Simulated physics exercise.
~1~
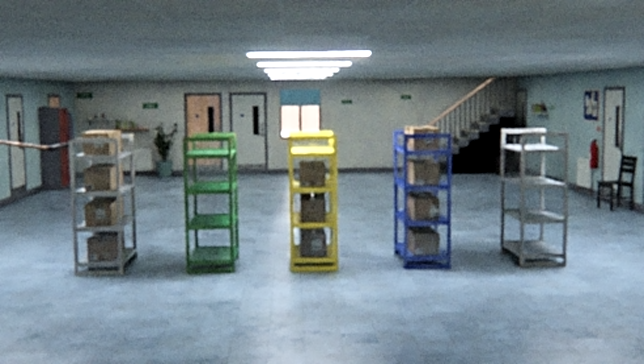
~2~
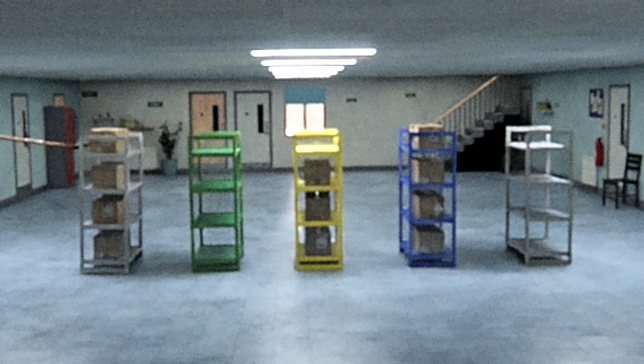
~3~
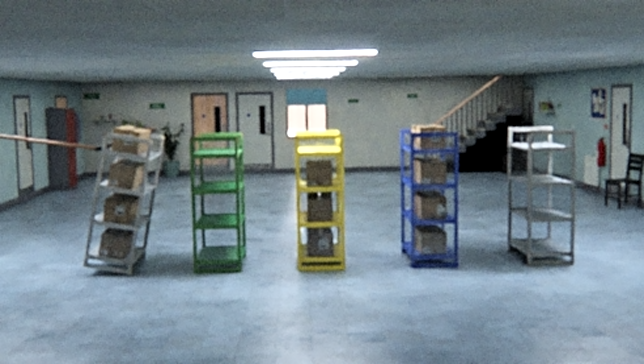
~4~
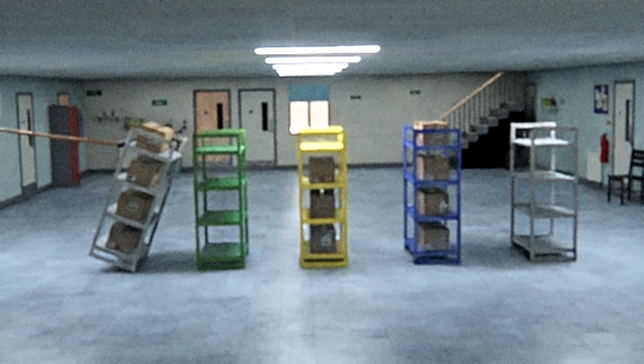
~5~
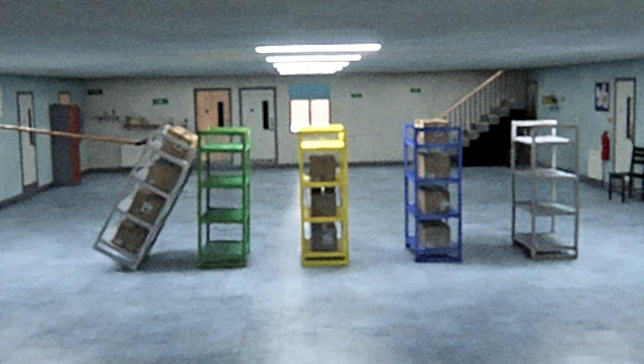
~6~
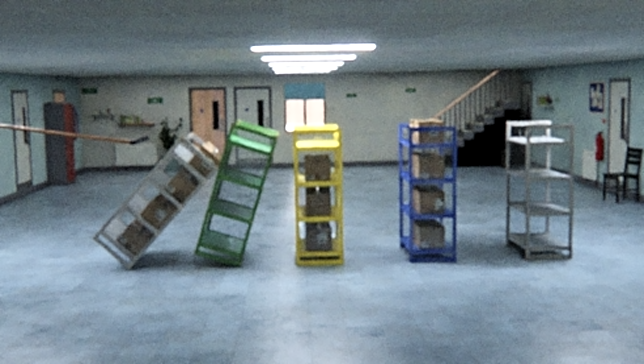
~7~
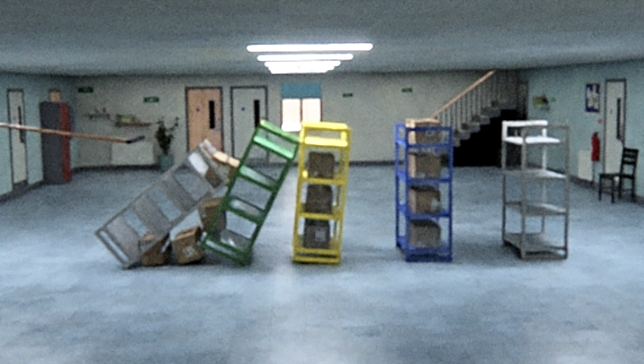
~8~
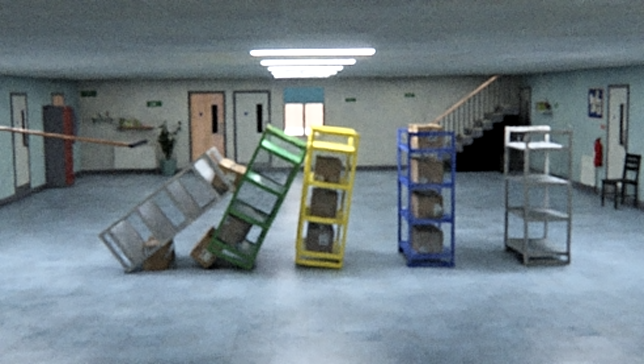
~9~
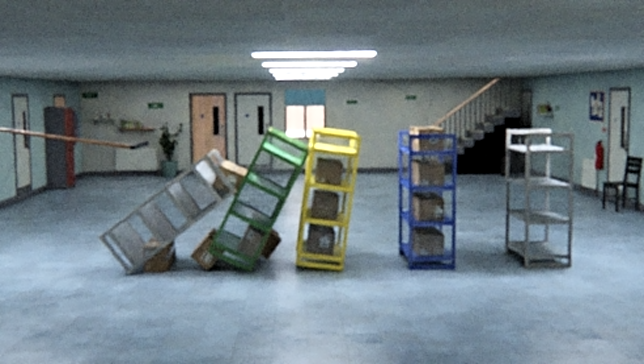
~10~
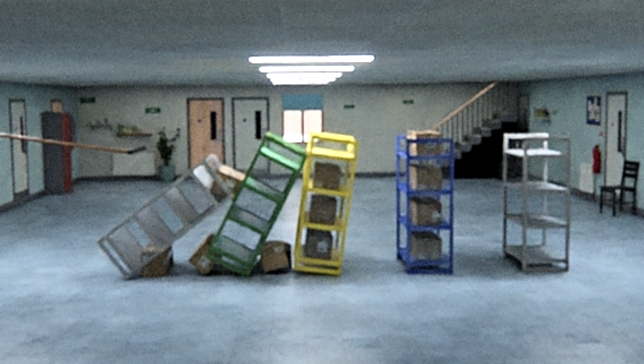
In a wide room with a staircase at the back, a pole from the left tips the first of five racks rightward into the green one, which leans onto the slightly tilted yellow rack as boxes spill; the blue rack and the last grey one stay upright.
